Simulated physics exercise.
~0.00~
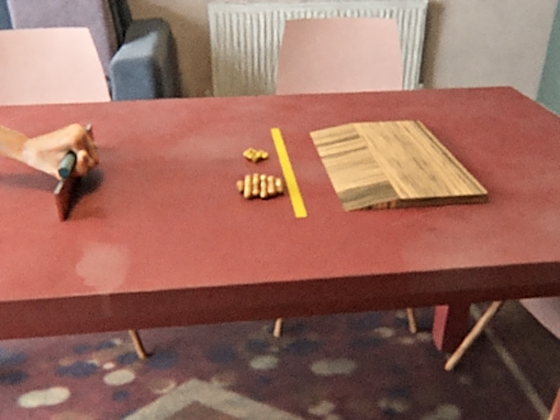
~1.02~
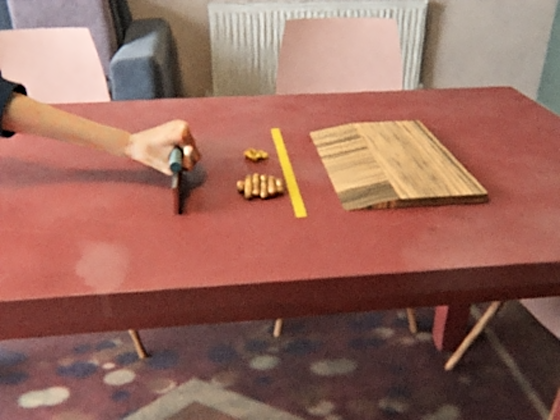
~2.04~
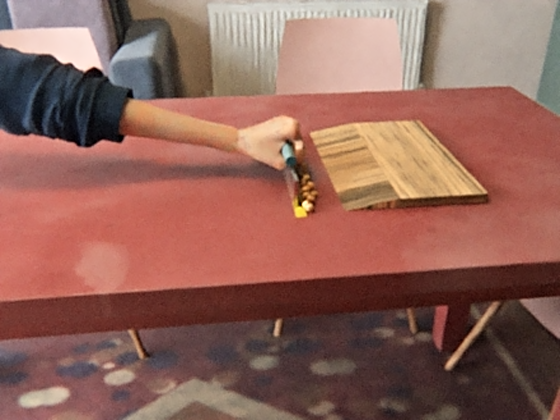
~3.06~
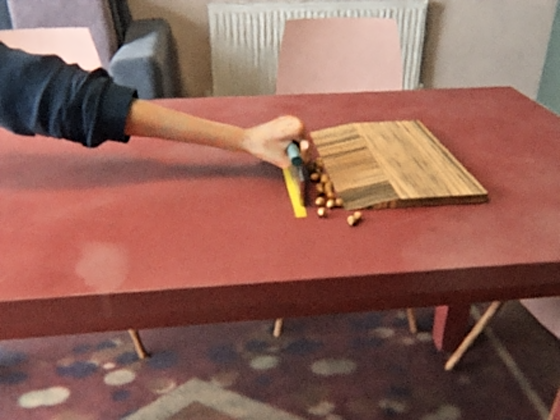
A hand holding a dark-bladed scraper slides it rightward across a red table, seen from slightly above and in front, with pink chairs, a grey armchair and a white radiator behind. Ahead of it lie two small piles of brownish-yellow pieces, the nearer one larger, then a strip of yellow tape and a low wooden ramp. The blade reaches the piles and sweeps them together over the tape. It stops at the tape, and the pieces scatter against the ramp's near edge. Nearly all remain on the table short of the wood, with none past its top.
